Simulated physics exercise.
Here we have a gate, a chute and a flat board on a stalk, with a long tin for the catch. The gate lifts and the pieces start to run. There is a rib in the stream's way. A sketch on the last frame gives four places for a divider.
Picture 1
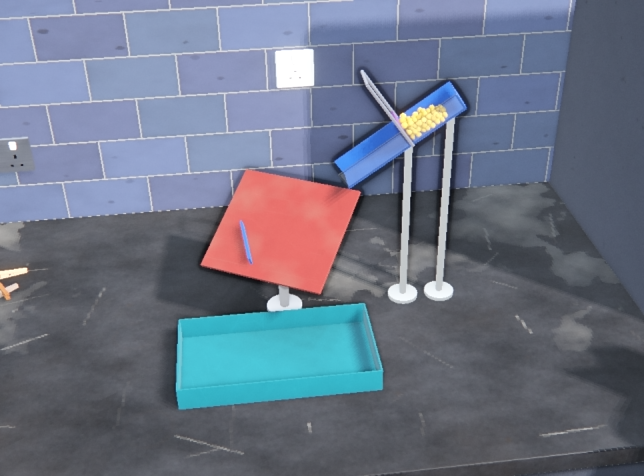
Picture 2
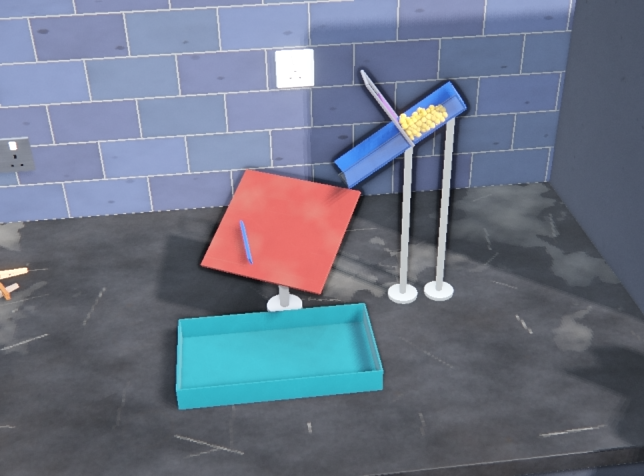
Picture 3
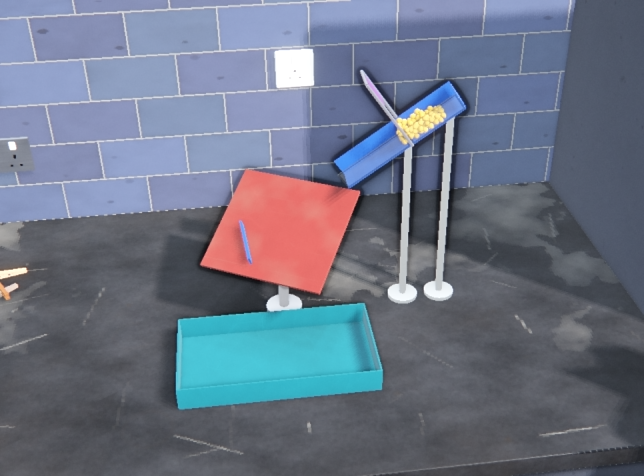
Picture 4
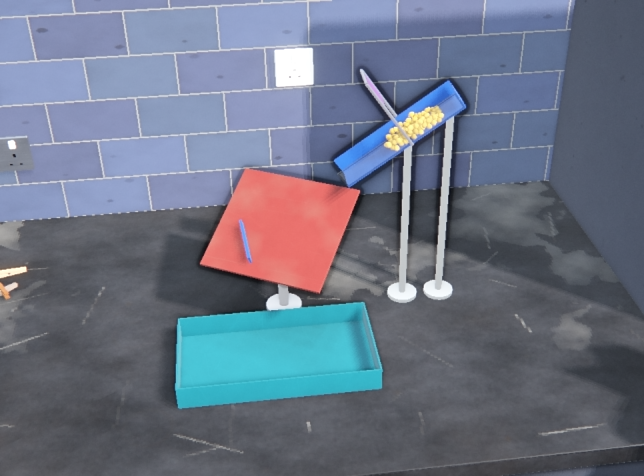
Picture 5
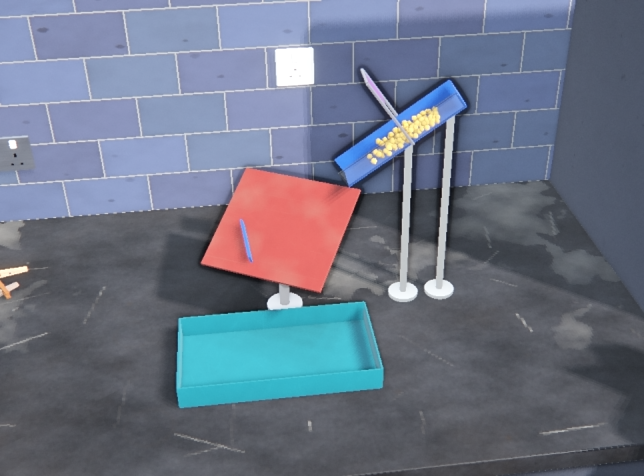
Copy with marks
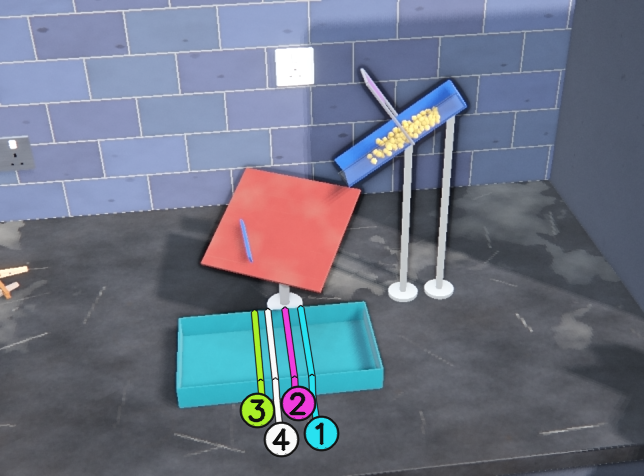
A red board stood tilted behind an empty teal tray, and above it a gate lifted in a sloping blue chute, letting the yellow puffed balls slide down to the left and spread out.
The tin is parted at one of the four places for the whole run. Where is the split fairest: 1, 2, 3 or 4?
3 is best.
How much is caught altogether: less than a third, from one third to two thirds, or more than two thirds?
More than two thirds.
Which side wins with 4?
The left side.
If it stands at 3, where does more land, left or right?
The left side.
On the marked copy, line 1 crosses the front rim at (311, 376); line 2 crosses the front rim at (294, 377); line 3 crosses the front rim at (260, 381); line 4 crosses the front rim at (275, 379).
Choosing 1, of what is caught, all on the left of the divider, none on the right.
Choosing 2, of what is caught, all on the left of the divider, none on the right.
Choosing 3, of what is caught, about two thirds on the left of the divider, about a third on the right.
Choosing 4, of what is caught, nearly all on the left of the divider, a small part on the right.
